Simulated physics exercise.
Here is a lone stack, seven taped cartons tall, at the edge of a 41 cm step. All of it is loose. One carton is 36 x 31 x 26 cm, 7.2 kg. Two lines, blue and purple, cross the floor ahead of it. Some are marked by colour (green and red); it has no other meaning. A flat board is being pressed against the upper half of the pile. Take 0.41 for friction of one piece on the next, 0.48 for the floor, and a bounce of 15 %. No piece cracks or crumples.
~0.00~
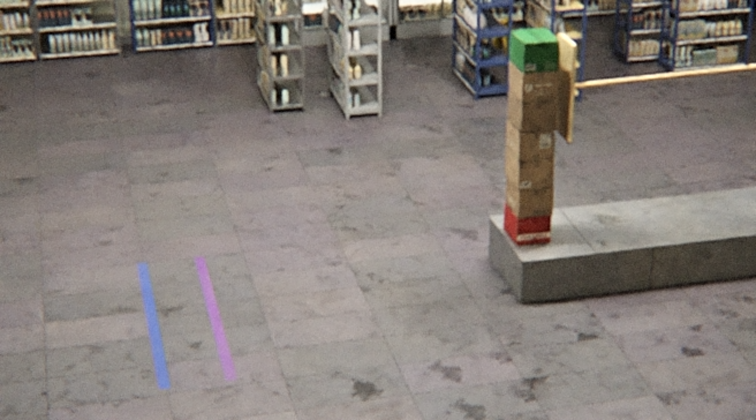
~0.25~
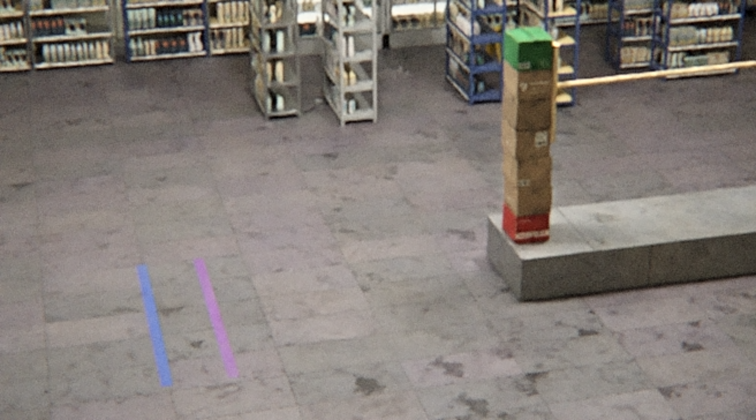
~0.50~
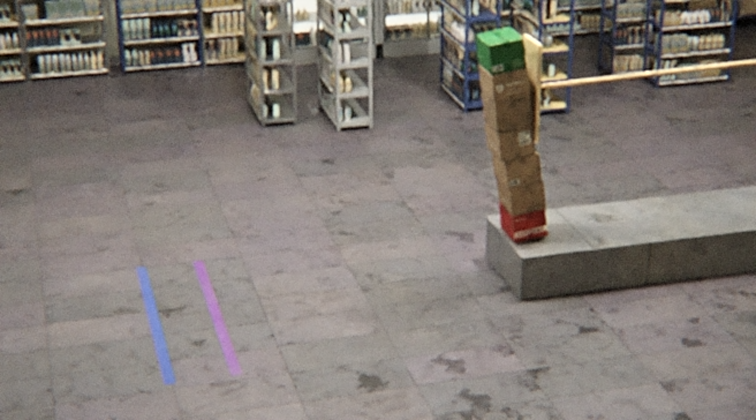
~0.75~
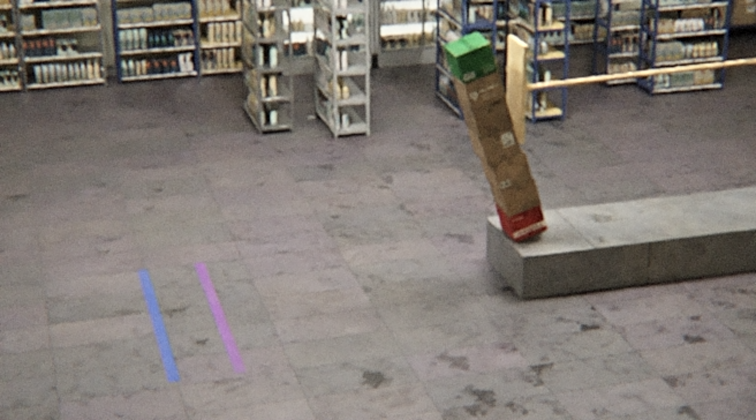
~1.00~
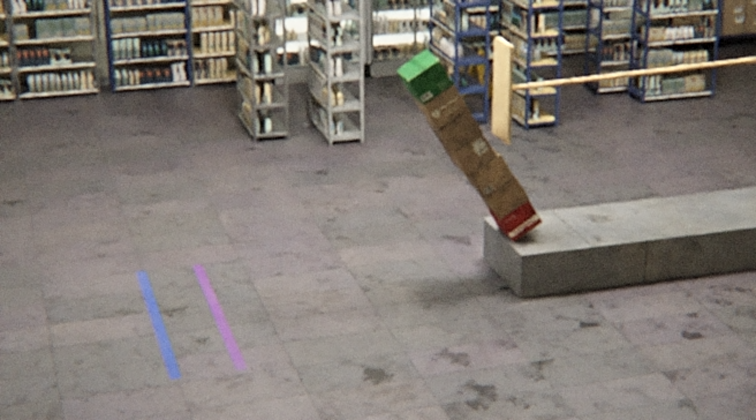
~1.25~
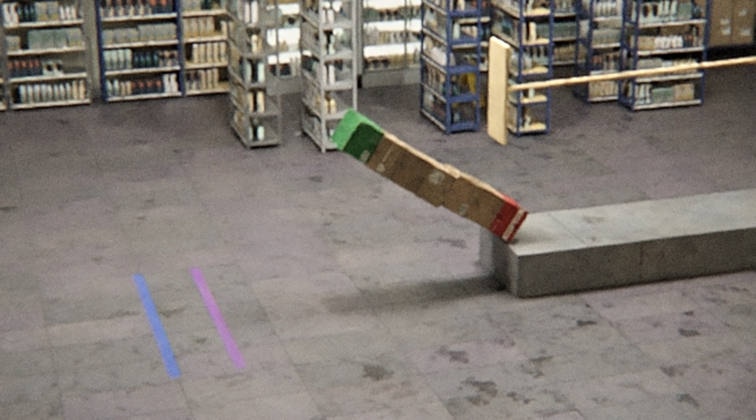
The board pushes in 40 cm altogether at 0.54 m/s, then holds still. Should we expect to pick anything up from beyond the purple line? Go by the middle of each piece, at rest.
Not one ends past the purple line.
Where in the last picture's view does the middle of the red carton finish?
At about (477, 241).
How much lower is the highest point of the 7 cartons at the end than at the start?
Some 165 cm lower.
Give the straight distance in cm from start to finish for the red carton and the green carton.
Red 40, green 290.
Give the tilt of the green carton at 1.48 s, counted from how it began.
Some 80°.
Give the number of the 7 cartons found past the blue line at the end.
It comes to 0.
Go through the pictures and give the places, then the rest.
In the first frame (we follow the side turned to the camera; the camera moves round a little), board (573, 82) 11 cm short; blue line, near end, (162, 374); purple line, near end, (228, 366); red carton (534, 231); green carton (542, 57); no piece has moved.
Board (556, 81) 27 mm in; green carton (536, 56) displaced 34 mm; 4 stirred so far, in the second frame.
Board (539, 82) 16 cm in; green carton (508, 57) tipped 8°; red carton (530, 226) tipped 8°; 7 stirred so far, in the third frame.
Board (524, 82) 30 cm in; green carton (478, 64) tipped 17°; red carton (528, 224) tipped 17°; 7 stirred so far, in the fourth frame.
Board (511, 82) 40 cm in, stopped; green carton (431, 83) tipped 31°, 18 cm lower; red carton (521, 221) tipped 31°; 7 stirred so far, in the fifth frame.
Board (507, 83) 40 cm in, stopped; blue line, near end, (172, 365); purple line, near end, (236, 356); green carton (363, 142) tipped 56°, 64 cm lower; red carton (508, 222) tipped 56°; steepest lean 56°, the carton at (486, 209); 7 stirred so far, in the sixth frame.
Around 1.34 s, none of the 7 cartons past the purple line, 7 disturbed; red carton tipped 69°; green carton tipped 67°, 94 cm lower.
Around 1.48 s, none of the 7 cartons past the purple line, 7 disturbed; red carton on its side; green carton on its side.
Finally (2.1 s), none of the 7 cartons past the purple line, 7 disturbed; red carton upside down; green carton on its side. The farthest middle lies 55 cm short of that line. Seen by the last camera, middles, red carton near (477, 241), green carton near (278, 289).
